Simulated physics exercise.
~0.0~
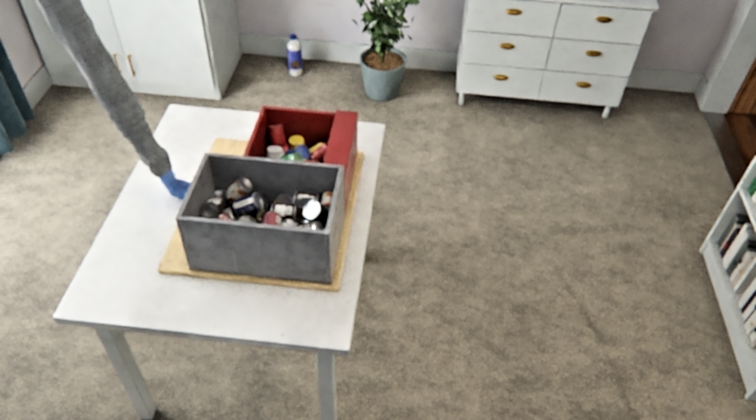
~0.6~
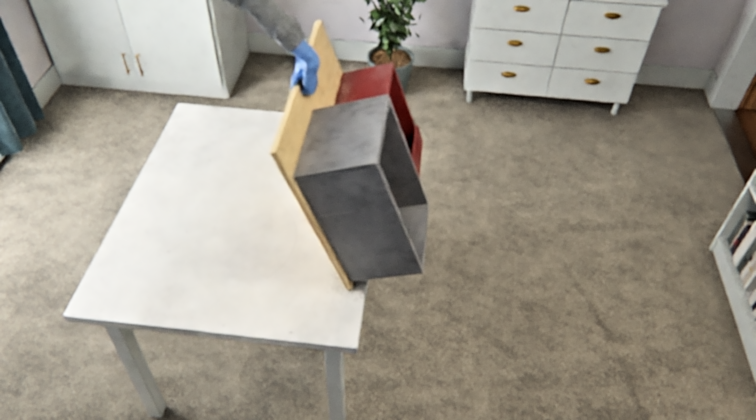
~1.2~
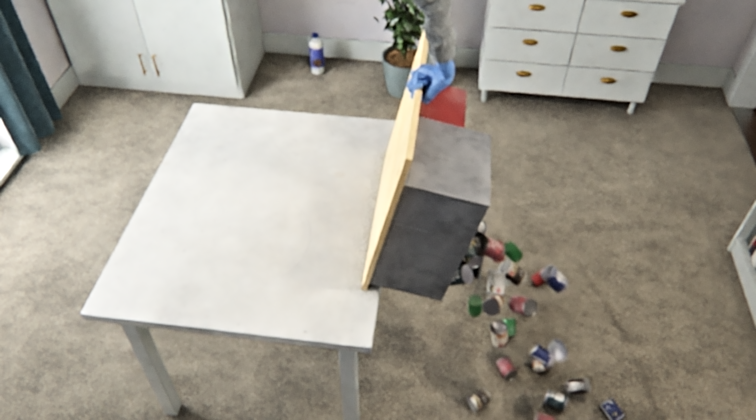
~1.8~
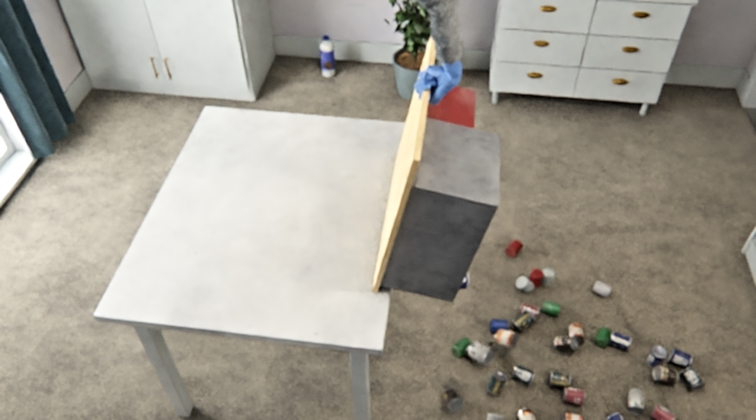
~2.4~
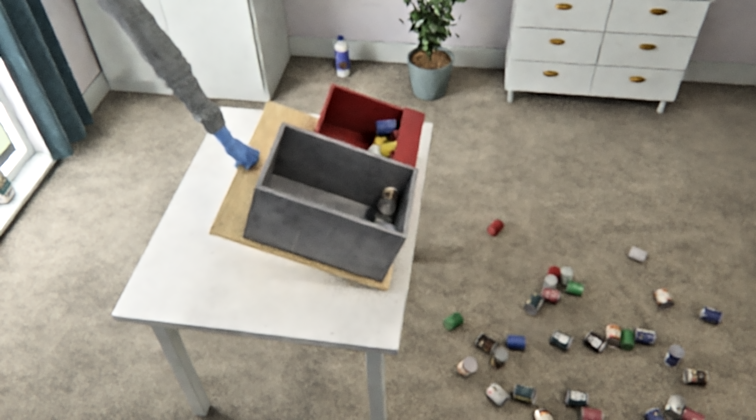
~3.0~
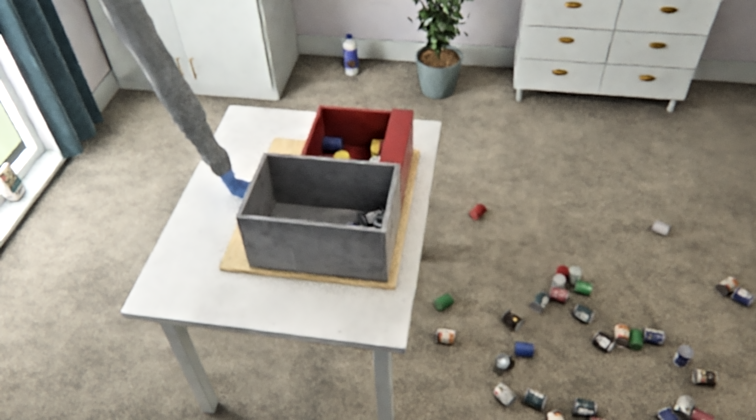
In a carpeted room with white cabinets and a potted plant, a red crate and a grey crate full of small jars and tins sit on a plywood board on a white table. A blue-gloved hand on a long grey arm lifts the board's left end, swinging it up past vertical so the crates face right. Jars and tins tumble out and scatter across the carpet while the board is held there. The arm then lowers the board flat again. At the end, the grey crate is nearly empty, some items remain in the red crate, and the spilled ones lie still on the floor.
